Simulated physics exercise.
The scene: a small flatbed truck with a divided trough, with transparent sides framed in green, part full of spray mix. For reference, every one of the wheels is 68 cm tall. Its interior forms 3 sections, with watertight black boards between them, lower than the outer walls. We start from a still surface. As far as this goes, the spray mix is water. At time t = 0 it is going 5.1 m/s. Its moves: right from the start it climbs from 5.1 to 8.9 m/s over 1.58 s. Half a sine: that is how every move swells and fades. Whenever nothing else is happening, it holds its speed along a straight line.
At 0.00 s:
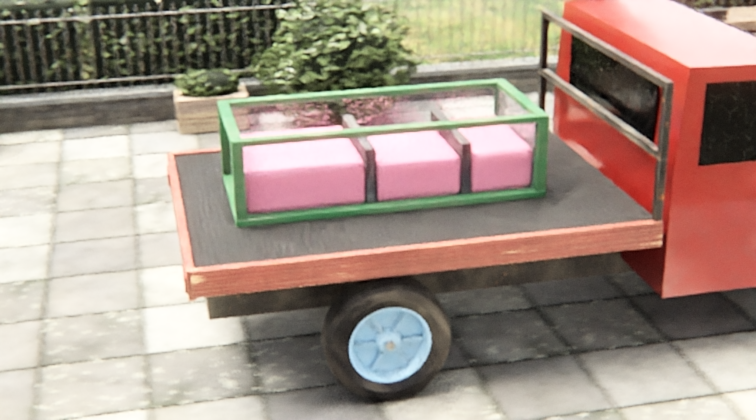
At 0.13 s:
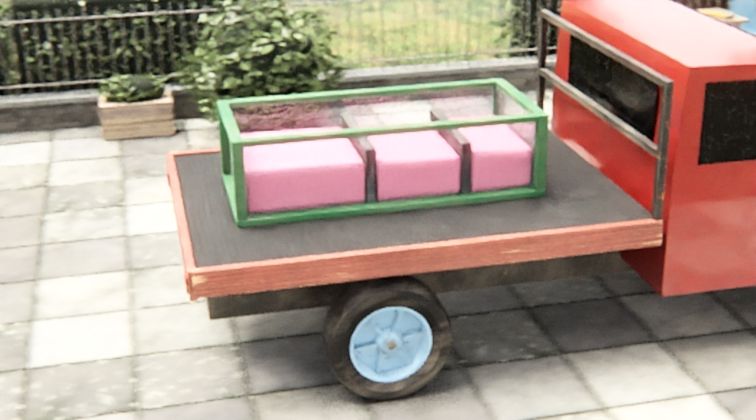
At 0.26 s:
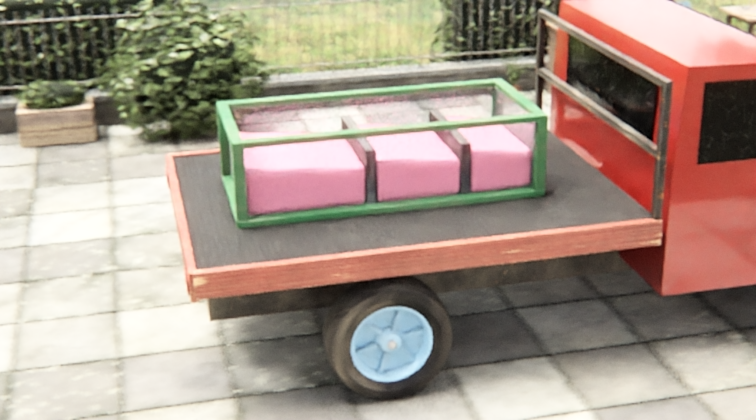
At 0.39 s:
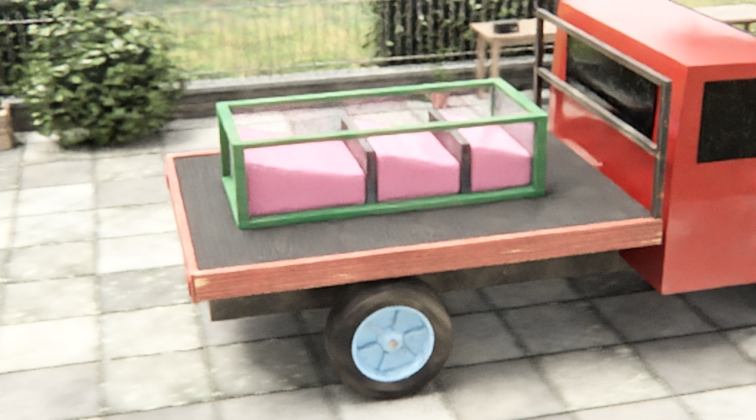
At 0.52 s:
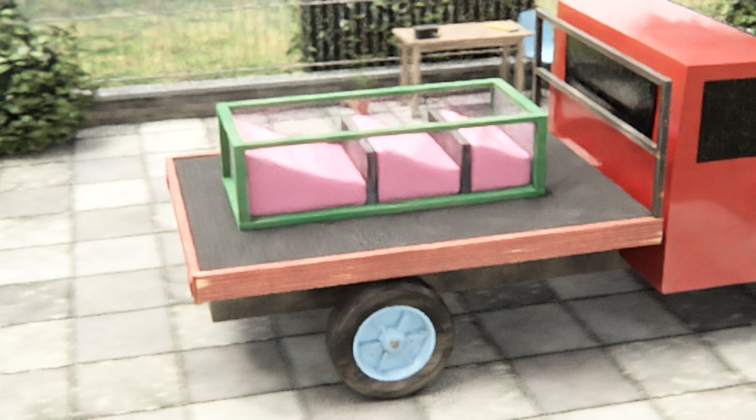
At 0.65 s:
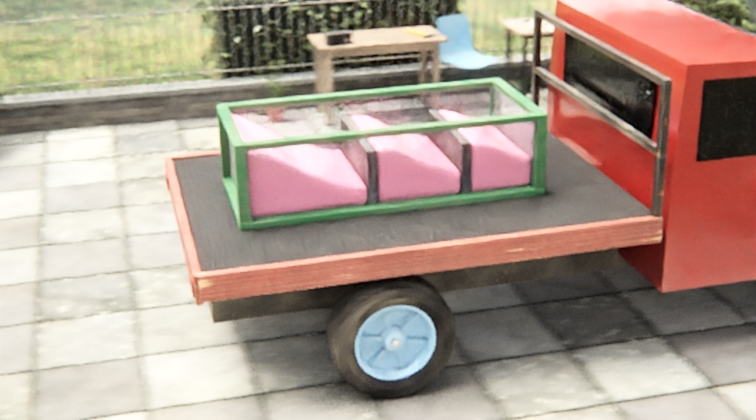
Pink liquid in a green-framed, three-section clear trough tilting up toward the left as a red flatbed truck rolls right past a garden fence.
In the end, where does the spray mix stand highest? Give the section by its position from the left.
In the first one.
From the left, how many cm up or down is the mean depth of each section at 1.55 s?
From the left: 1 up, 1 down, 1 down.
After 1.05 s left to right it is 25, 23, 24 cm deep.
After 1.55 s left to right it is 25, 23, 24 cm deep.
After 2.15 s left to right it is 25, 23, 24 cm deep.
After 4.57 s left to right it is 25, 23, 24 cm deep.
